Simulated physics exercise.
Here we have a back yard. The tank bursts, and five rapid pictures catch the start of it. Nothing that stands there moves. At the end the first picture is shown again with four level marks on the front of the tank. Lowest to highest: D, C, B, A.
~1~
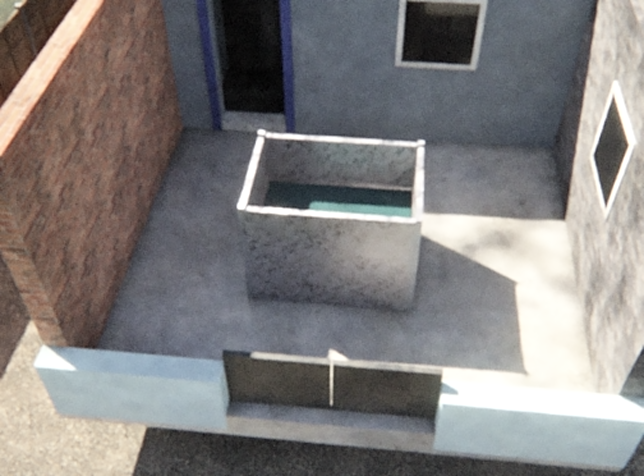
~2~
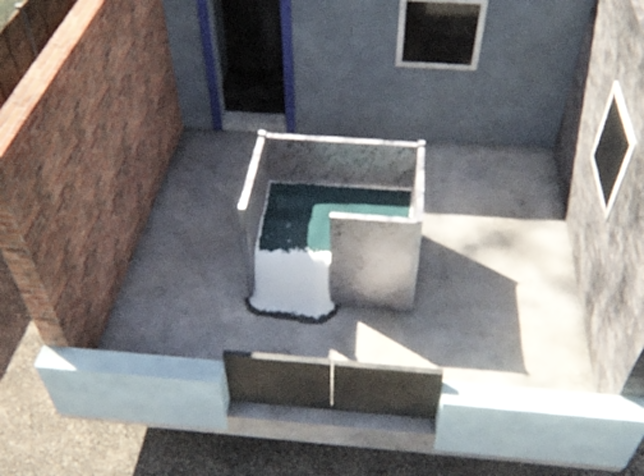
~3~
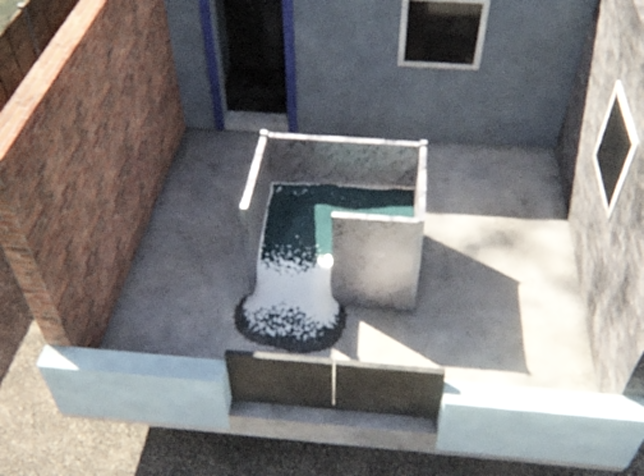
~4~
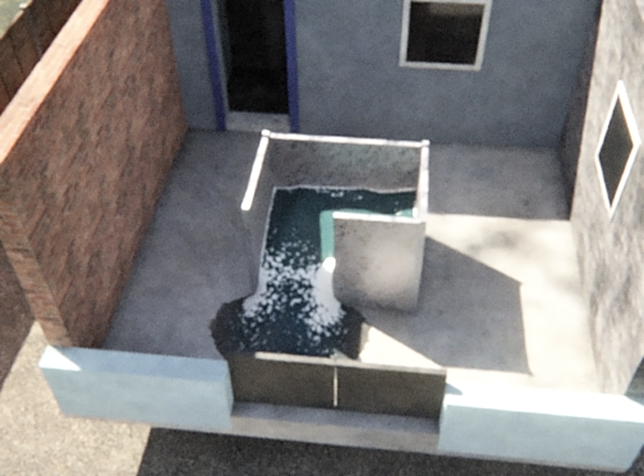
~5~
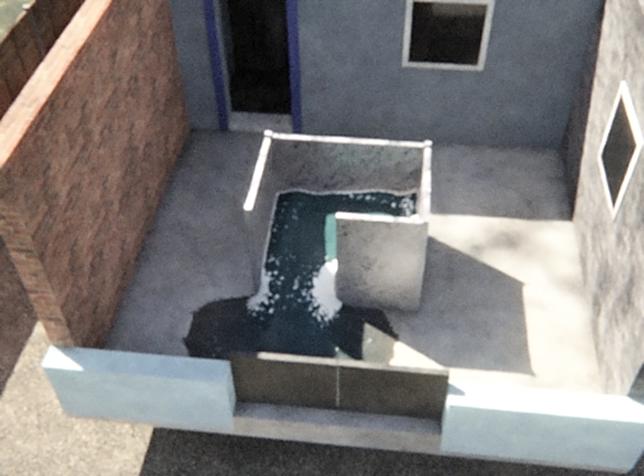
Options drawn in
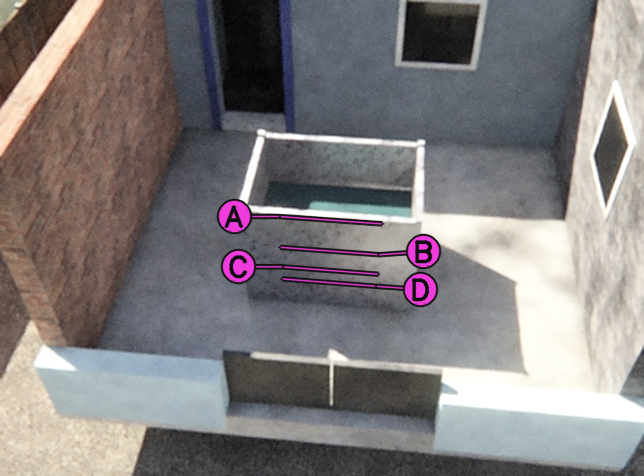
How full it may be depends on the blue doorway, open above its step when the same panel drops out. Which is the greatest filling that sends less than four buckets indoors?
B is the one.
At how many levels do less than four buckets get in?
Three of them.
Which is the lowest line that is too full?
That would be A.
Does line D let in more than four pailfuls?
No.
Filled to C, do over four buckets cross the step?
No, that is safe.
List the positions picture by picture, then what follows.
Water in the tank at rest, its middle at (335, 218); foot of the blue doorway at (255, 131); shut gate at (332, 367), in the first frame.
In the second frame, 1 % of the ground under water, visible out to (330, 309).
In the third frame, 3 % of the ground under water, visible out to (335, 322).
In the fourth frame, 7 % of the ground under water, visible out to (250, 303).
In the fifth frame, 12 % of the ground under water, visible out to (228, 319).
In magenta, A at (329, 220); B at (329, 251); C at (329, 270); D at (329, 282); from the bottom up D, C, B, A.
If A is chosen, about 11 bucketfuls get in.
If B is chosen, a bucket or two gets in.
If C is chosen, nothing gets over.
If D is chosen, nothing gets over.
